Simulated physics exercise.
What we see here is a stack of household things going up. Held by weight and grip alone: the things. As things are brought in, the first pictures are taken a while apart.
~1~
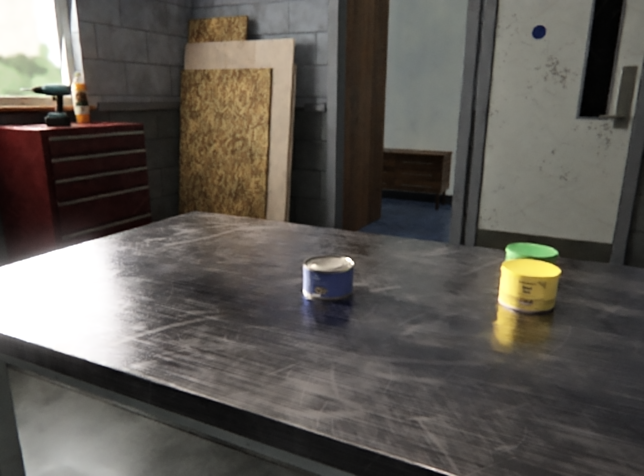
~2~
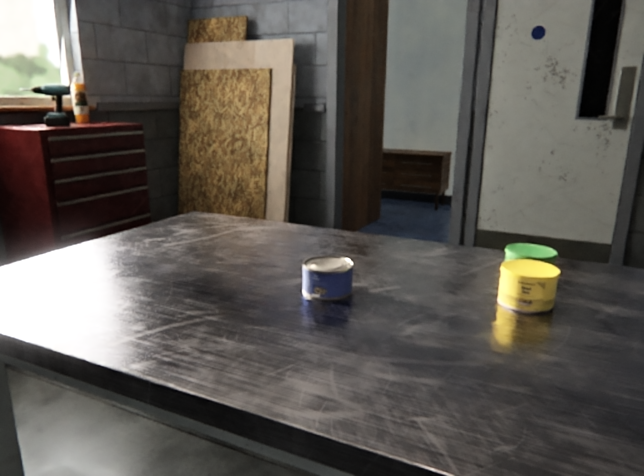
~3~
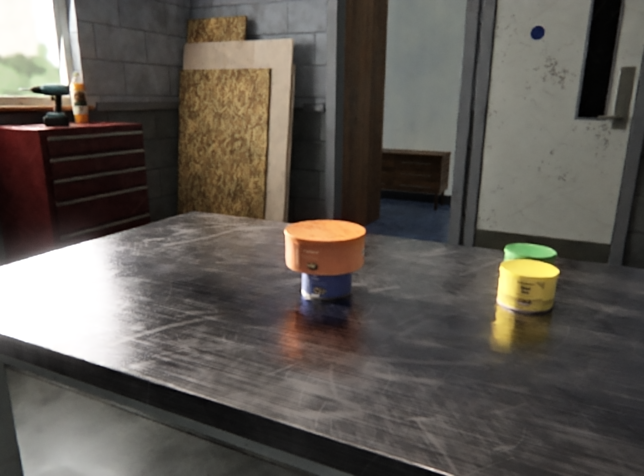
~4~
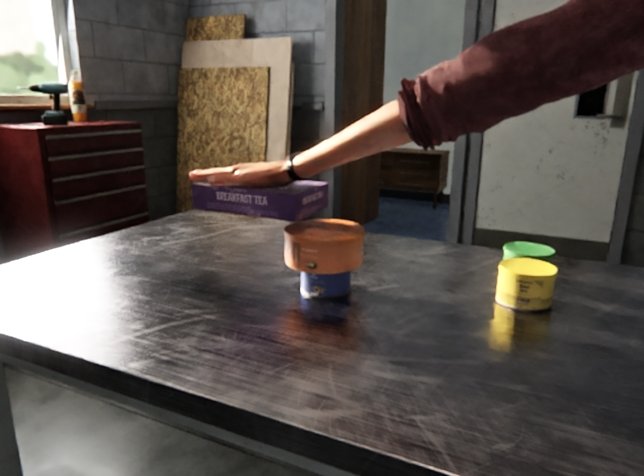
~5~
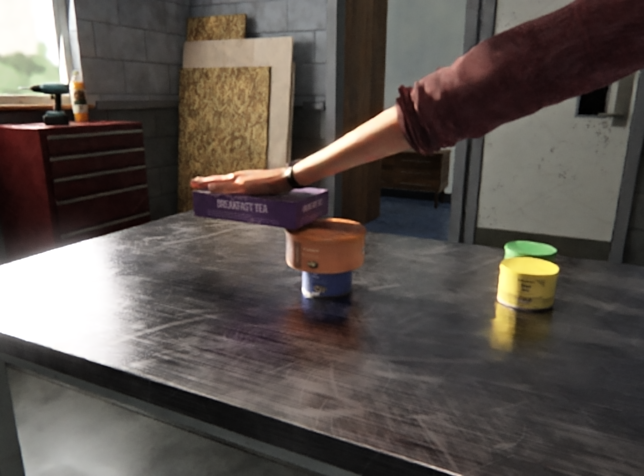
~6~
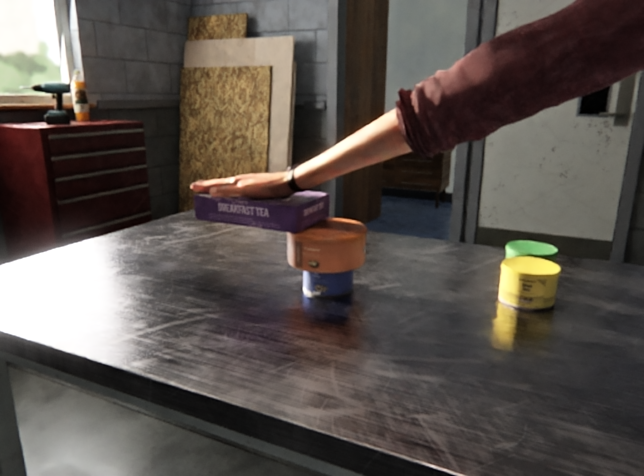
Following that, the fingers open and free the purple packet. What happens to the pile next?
The pile tumbles down.
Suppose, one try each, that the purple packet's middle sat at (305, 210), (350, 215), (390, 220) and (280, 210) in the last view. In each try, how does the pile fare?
Try 1: Stable. Try 2: Stable. Try 3: Falls over. Try 4: Falls over.
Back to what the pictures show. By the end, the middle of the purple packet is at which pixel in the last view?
Look around (262, 232) in the final frame.
Then, 0.20 s on from there, purple packet turned 19° from how it was put near (261, 218).
Then, 0.30 s on from there, purple packet now fallen.
In the end, fallen, purple packet; the other 4 unmoved. At the end, from the last picture's camera, purple packet near (262, 232). The pile gives way.
